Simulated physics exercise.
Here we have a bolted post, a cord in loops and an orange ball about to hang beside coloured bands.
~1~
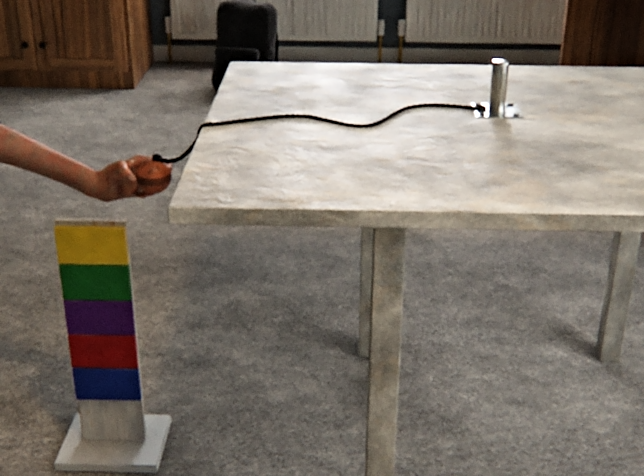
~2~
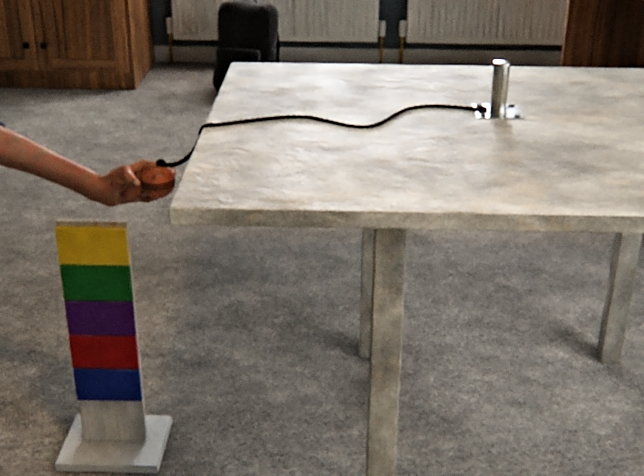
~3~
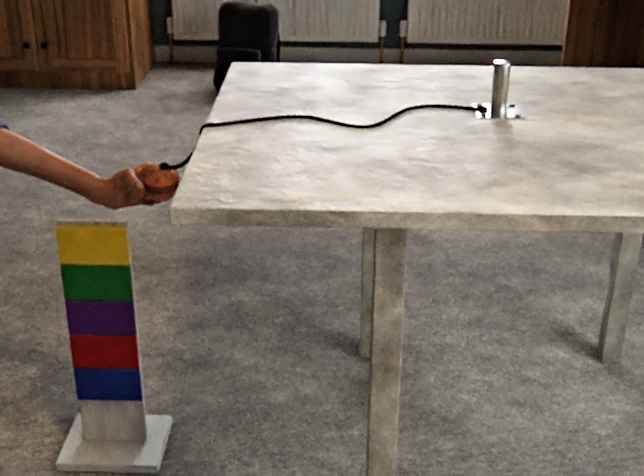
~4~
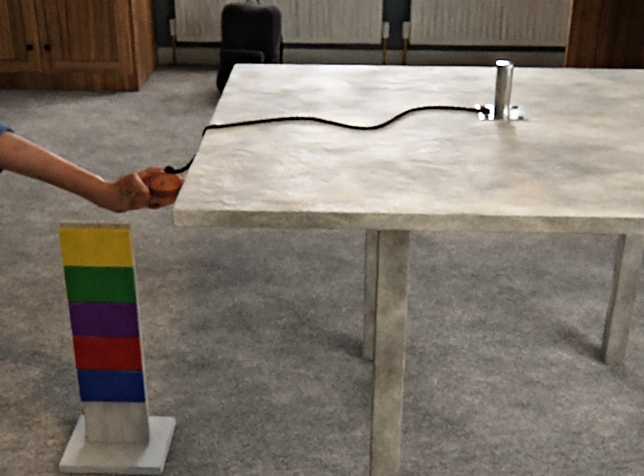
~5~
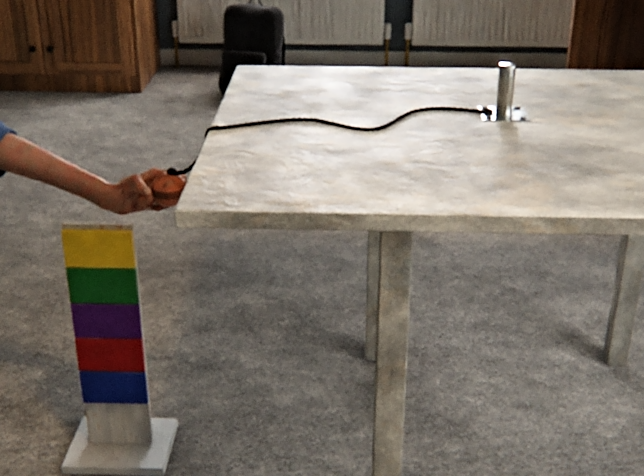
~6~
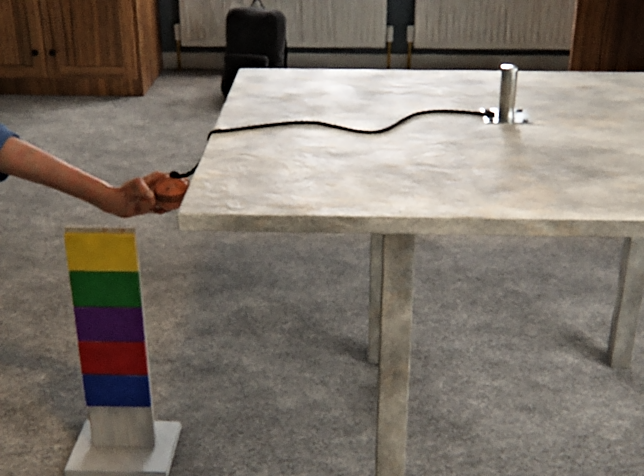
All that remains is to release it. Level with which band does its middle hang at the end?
The yellow one.
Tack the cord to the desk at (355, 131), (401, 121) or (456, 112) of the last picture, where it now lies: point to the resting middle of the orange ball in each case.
About (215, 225), (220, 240) and (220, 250).
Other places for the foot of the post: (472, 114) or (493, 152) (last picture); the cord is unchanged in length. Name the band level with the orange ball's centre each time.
One after the other, green; green.
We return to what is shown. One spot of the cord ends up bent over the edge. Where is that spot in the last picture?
At (255, 127), roughly.
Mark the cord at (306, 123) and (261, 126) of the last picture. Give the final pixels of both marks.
The first at (266, 126), the second at (220, 128).
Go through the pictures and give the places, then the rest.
The first frame shows orange ball (154, 176); yellow (91, 247); green (95, 283); purple (99, 319); red (103, 352); blue (106, 385).
The second frame shows orange ball (158, 181); cord through (449, 107) (395, 115) (350, 126) (284, 117) (215, 125).
The third frame shows orange ball (161, 184).
The fourth frame shows orange ball (166, 188); cord through (452, 108) (398, 117) (353, 127) (288, 119) (218, 127).
The fifth frame shows orange ball (169, 189).
The sixth frame shows orange ball (171, 192); cord through (457, 112) (403, 121) (358, 131) (292, 123) (223, 131).
Early on, ball near (185, 248); level with yellow.
Midway, ball near (240, 245); level with yellow.
Near the end, ball near (208, 251); level with yellow.
Finally, ball near (219, 251); level with yellow. The cord holds its middle at yellow.
